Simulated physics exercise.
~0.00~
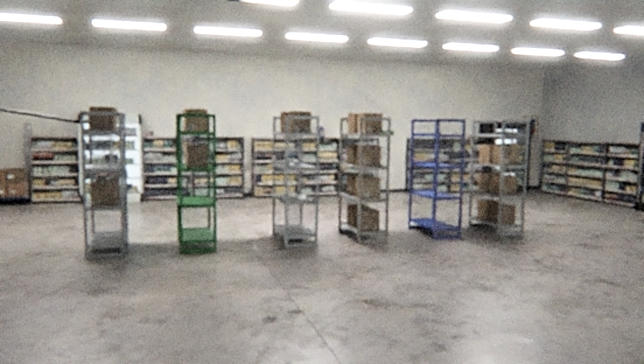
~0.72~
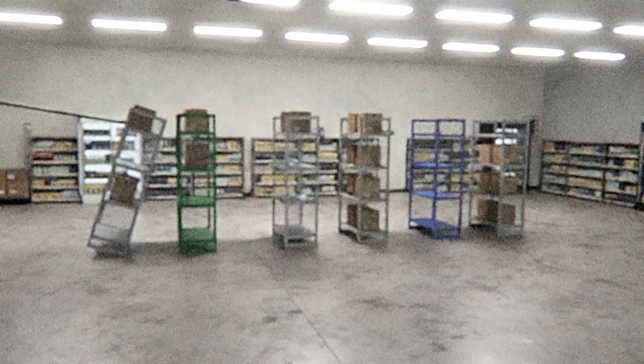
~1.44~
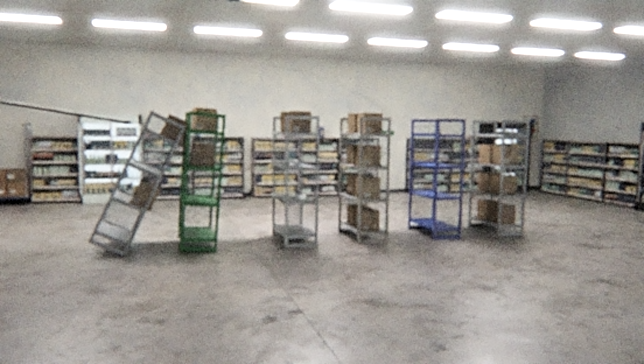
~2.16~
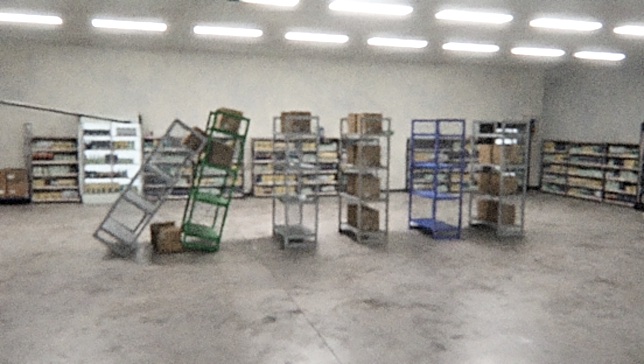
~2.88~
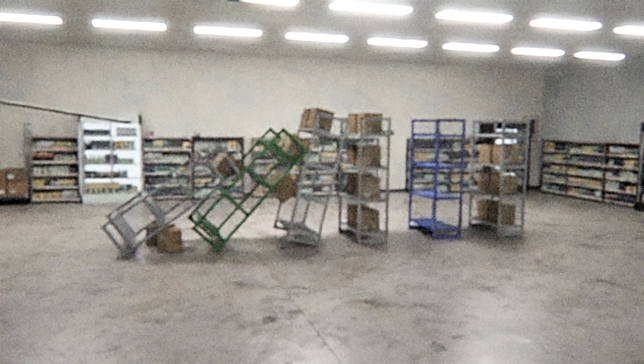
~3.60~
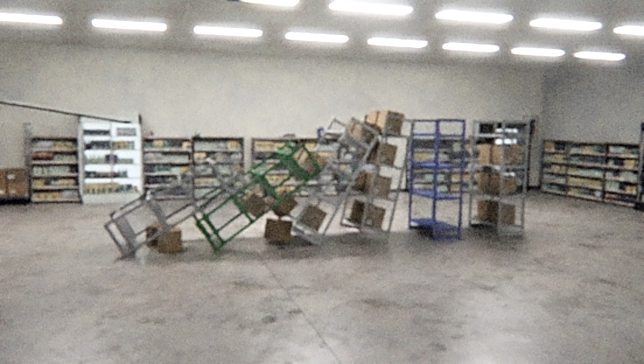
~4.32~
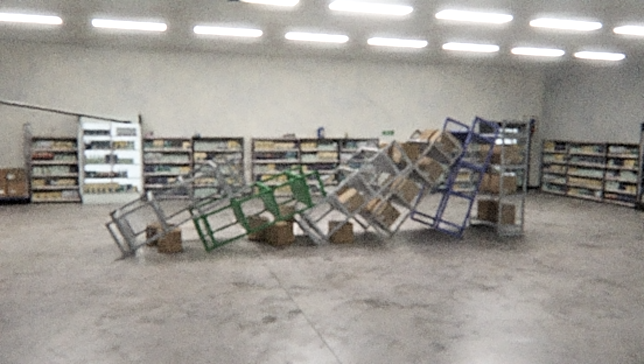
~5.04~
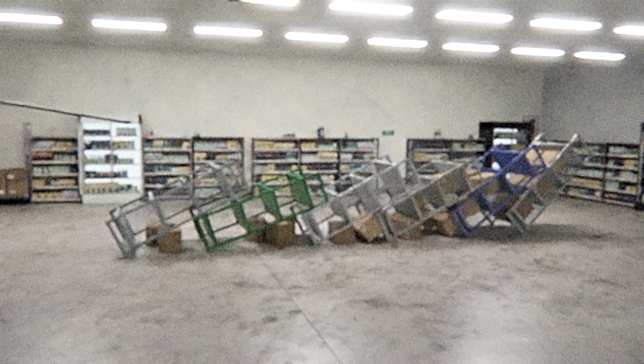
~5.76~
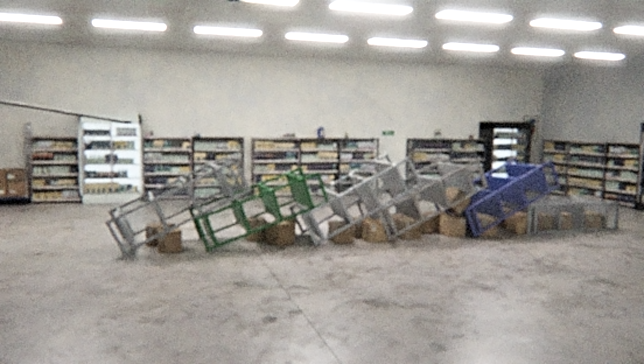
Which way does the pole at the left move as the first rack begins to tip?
The pole moves to the right, towards the row of racks.
